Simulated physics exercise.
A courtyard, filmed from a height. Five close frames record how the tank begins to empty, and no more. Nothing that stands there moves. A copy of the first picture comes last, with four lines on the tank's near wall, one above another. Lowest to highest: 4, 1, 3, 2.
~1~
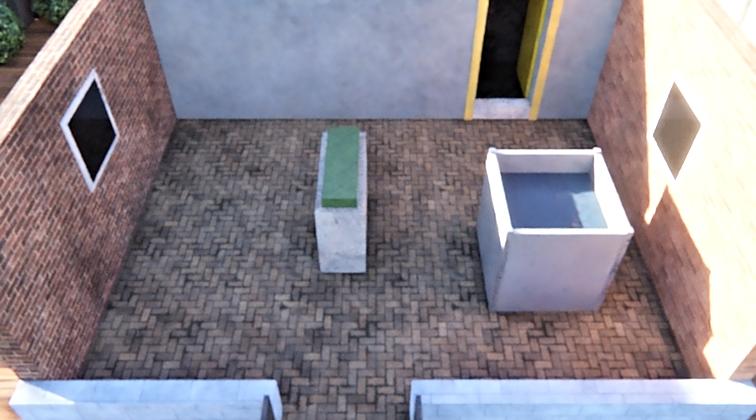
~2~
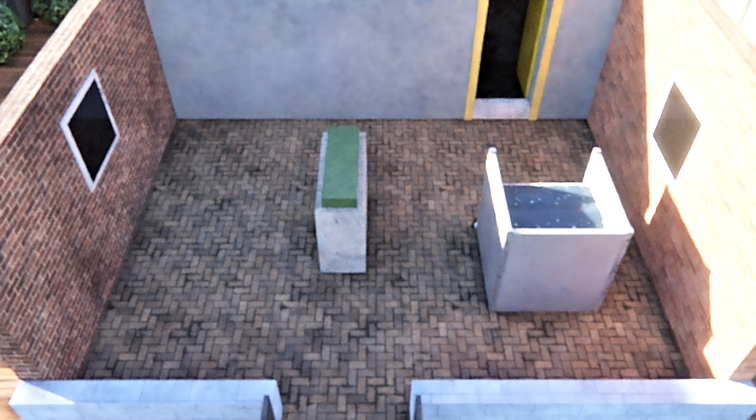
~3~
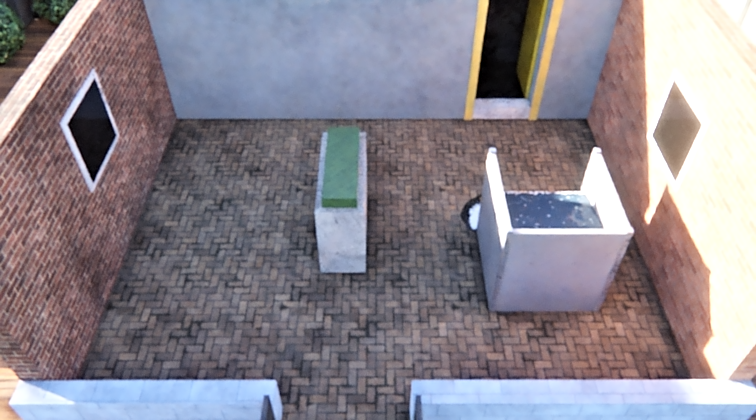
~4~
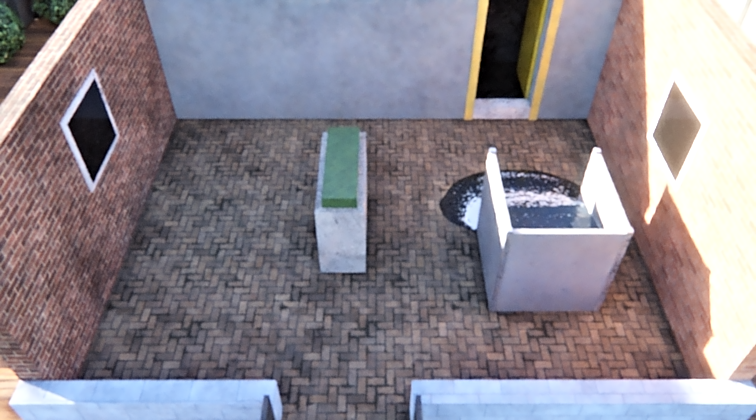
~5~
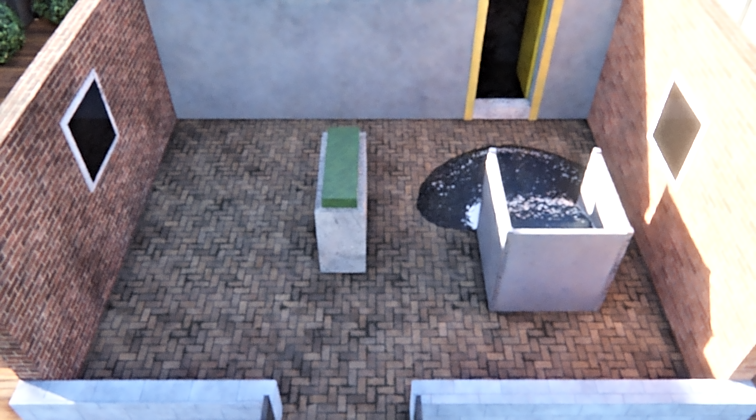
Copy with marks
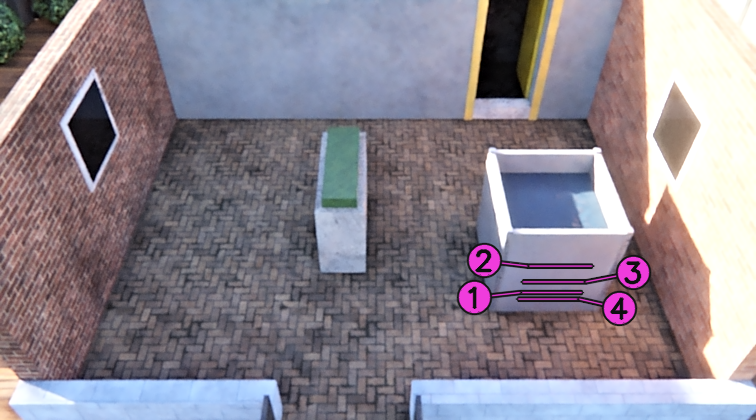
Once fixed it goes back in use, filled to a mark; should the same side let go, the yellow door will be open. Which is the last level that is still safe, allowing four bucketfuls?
The limit is 3.
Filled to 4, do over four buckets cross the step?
No, not at all.
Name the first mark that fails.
The answer is 2.
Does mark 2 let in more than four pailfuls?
Yes, that goes wrong.
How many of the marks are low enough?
Three of the four.
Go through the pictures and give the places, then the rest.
Water in the tank at rest, its middle at (551, 208); foot of the yellow doorway at (500, 119); open gate at (344, 378).
Water covers 1 % of the ground, its front hidden from here.
Water covers 3 % of the ground, its front hidden from here.
Water covers 7 % of the ground and shows as far out as (461, 186).
Water covers 12 % of the ground and shows as far out as (442, 174).
On the marked copy, 1 at (550, 292); 2 at (559, 266); 3 at (554, 281); 4 at (548, 299); from the bottom up 4, 1, 3, 2.
If 1 is chosen, nothing gets over.
If 2 is chosen, about 9 bucketfuls get in.
If 3 is chosen, a bucket or two gets in.
If 4 is chosen, nothing gets over.
